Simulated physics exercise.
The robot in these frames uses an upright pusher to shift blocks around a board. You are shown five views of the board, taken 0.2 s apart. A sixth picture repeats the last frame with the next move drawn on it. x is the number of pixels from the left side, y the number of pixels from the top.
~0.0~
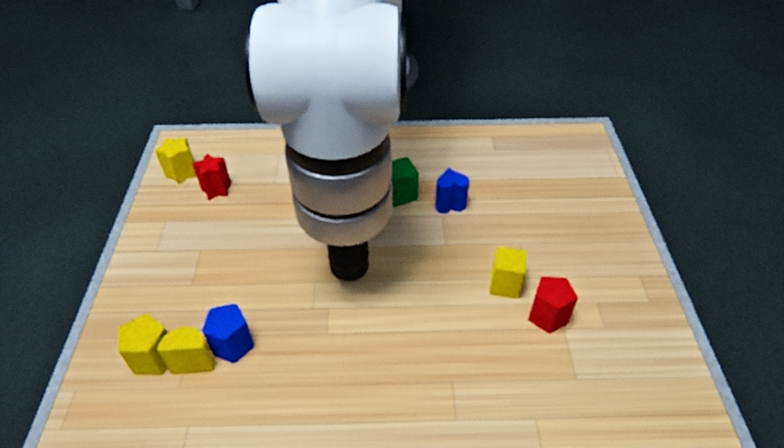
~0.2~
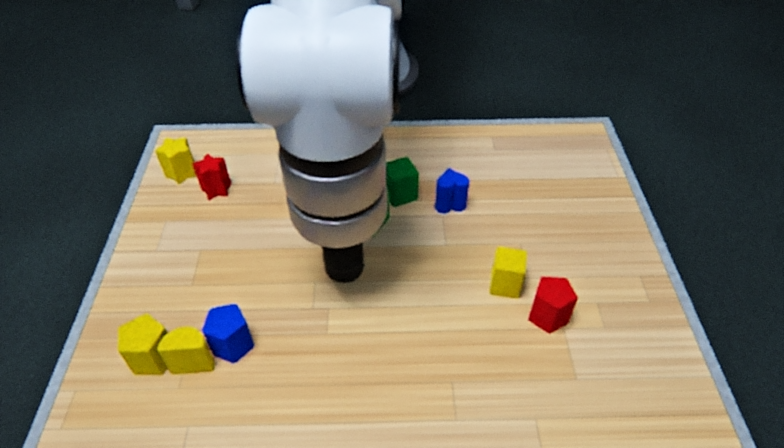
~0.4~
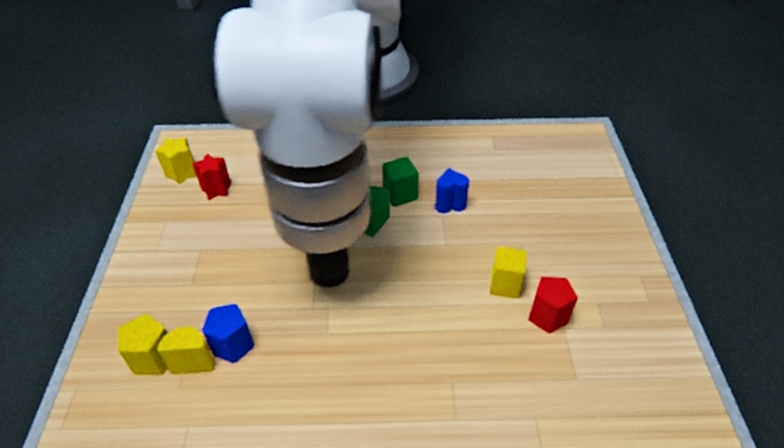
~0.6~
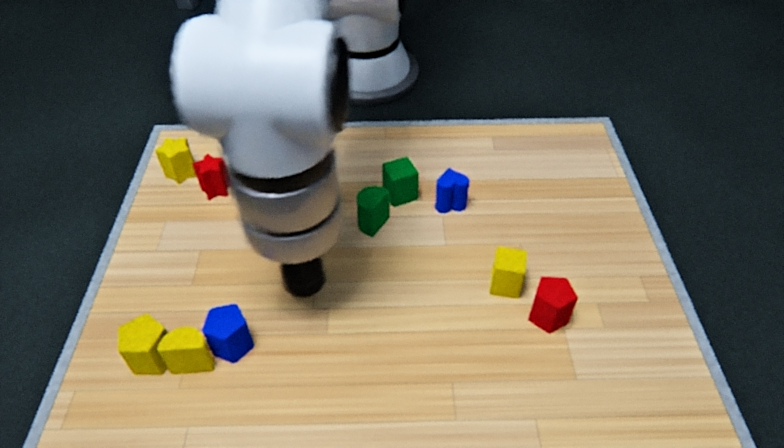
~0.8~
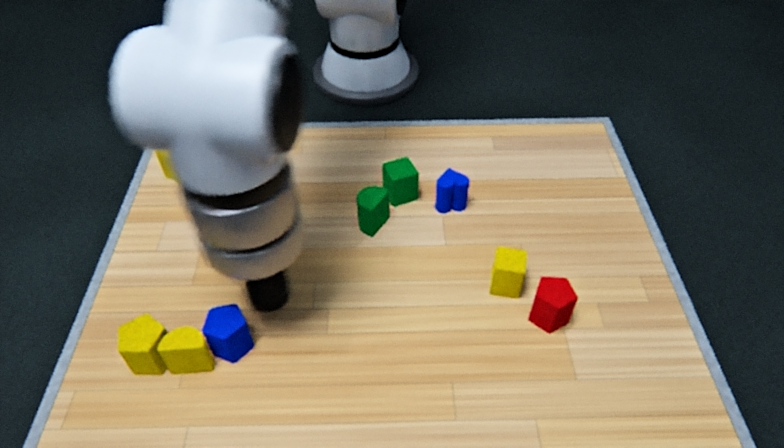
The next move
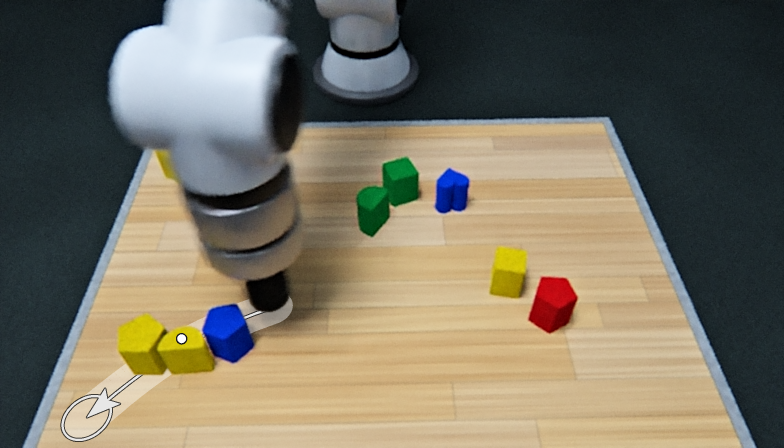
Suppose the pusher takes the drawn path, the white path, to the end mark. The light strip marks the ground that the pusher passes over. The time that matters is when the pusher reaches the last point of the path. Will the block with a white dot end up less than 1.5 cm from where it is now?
Final answer: No.
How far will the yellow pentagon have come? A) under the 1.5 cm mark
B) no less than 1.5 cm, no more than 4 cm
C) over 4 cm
It's C.
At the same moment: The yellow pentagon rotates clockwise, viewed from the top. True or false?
This is true.
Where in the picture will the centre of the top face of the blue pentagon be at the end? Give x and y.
For the centre of its top, I'd go with (202, 343).
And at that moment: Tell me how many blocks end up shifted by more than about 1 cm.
The result: Three blocks or more.
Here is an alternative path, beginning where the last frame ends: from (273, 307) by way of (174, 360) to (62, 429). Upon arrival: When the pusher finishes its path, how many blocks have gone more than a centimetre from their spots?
Three or more move.
The line goes from (273, 307) by way of (180, 348) to (87, 417); the dot is on the yellow half-round block.
On the path given first. One third of the way, pusher (206, 322); yellow half-round block (167, 361), turned 65° clockwise; blue pentagon (204, 341), turned 80° anticlockwise.
Two thirds of the way, pusher (142, 358); yellow pentagon (89, 348), turned 45° clockwise; yellow half-round block (158, 370), turned 30° clockwise; blue pentagon (202, 343), turned 90° anticlockwise.
At the end, pusher (78, 408); yellow pentagon (56, 358), turned 90° clockwise; yellow half-round block (158, 370), turned 30° clockwise; blue pentagon (202, 343), turned 90° anticlockwise.
